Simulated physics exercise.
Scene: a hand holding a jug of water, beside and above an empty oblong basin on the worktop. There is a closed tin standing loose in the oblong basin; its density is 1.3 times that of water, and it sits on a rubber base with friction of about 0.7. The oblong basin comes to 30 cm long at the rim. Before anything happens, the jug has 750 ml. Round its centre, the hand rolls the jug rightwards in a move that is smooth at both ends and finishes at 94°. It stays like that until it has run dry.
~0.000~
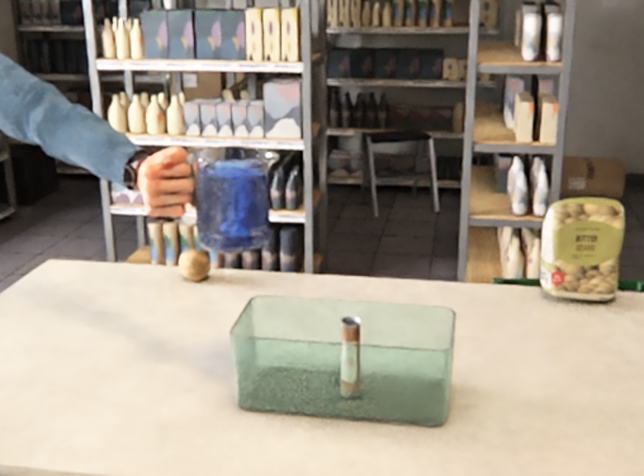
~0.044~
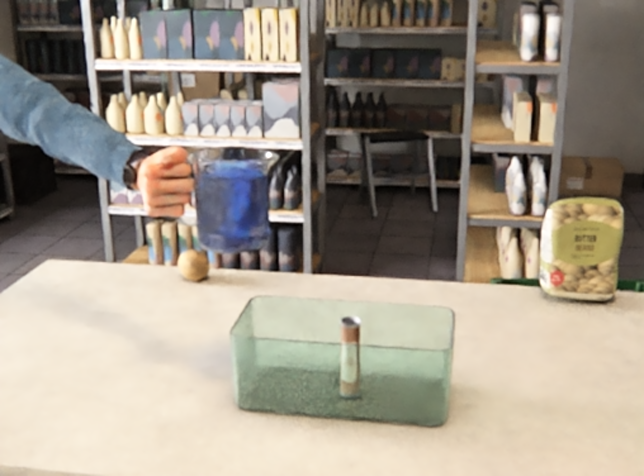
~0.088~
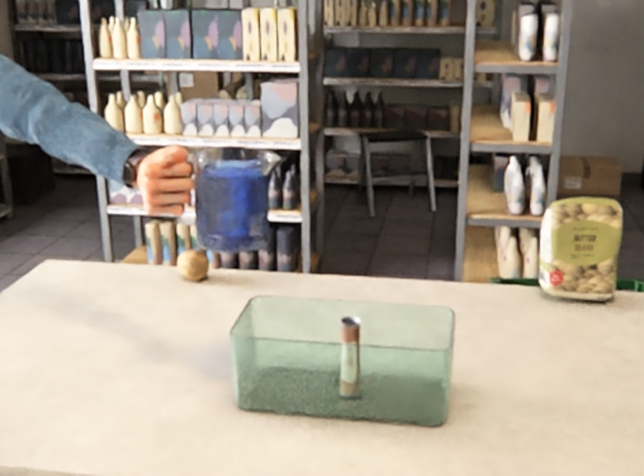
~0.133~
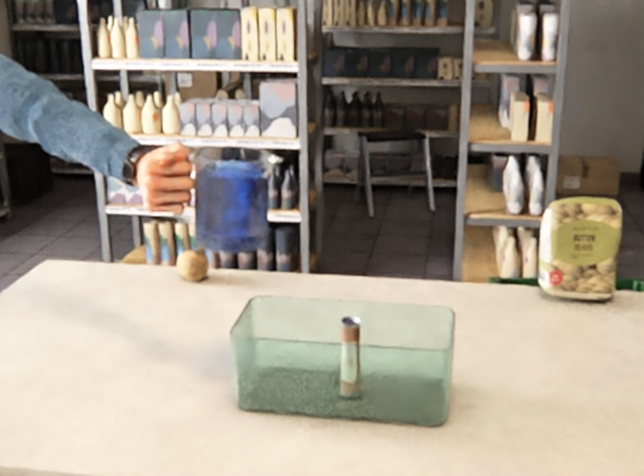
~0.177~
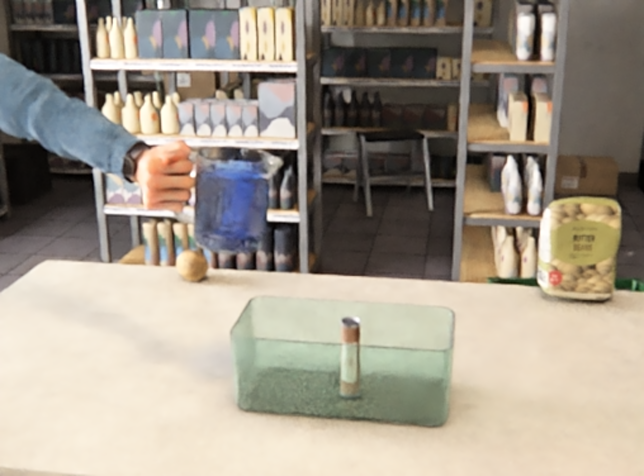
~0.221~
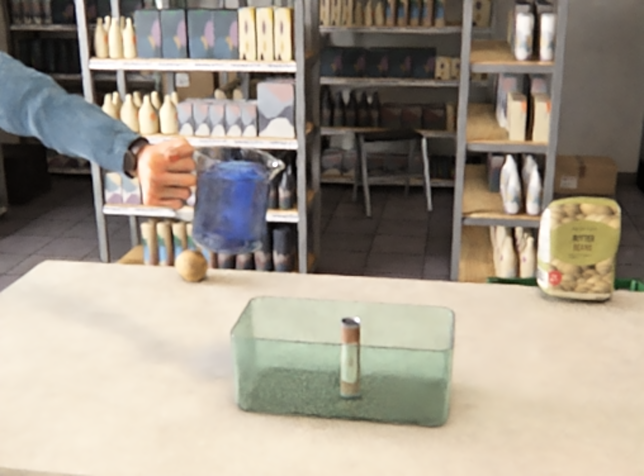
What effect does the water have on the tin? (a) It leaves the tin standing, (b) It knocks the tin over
(b) It knocks the tin over.
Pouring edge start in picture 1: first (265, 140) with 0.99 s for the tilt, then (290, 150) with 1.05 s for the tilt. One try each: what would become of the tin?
Trial 1 - tin tips; trial 2 - tin stays standing.
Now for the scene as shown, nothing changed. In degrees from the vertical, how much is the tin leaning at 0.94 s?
I'd say it's tipped close to 0 degrees.
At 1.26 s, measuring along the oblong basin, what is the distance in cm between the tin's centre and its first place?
Centre to centre, close to 8 cm.
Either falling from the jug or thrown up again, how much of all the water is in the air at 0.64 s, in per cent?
Close to 10 in a hundred.
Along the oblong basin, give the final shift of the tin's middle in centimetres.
8.0 cm.
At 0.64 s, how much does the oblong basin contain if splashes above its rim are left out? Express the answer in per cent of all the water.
About 1 per cent.
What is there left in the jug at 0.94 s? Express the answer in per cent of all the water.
Share remaining: Approx. 48 %.
Then, 0.64 s in, the tilt is 58° and 89 per cent is still to pour; the tin stands where it began.
Then, 0.94 s in, the tilt is 89° and 47 per cent is still to pour; the tin stands where it began.
Then, 1.26 s in, the tilt is 94° and 13 per cent is still to pour; the tin lies on its side.
Then, 1.61 s in, the tilt is 94° and 4 per cent is still to pour; the tin lies on its side.
Finally, the tin lies on its side.
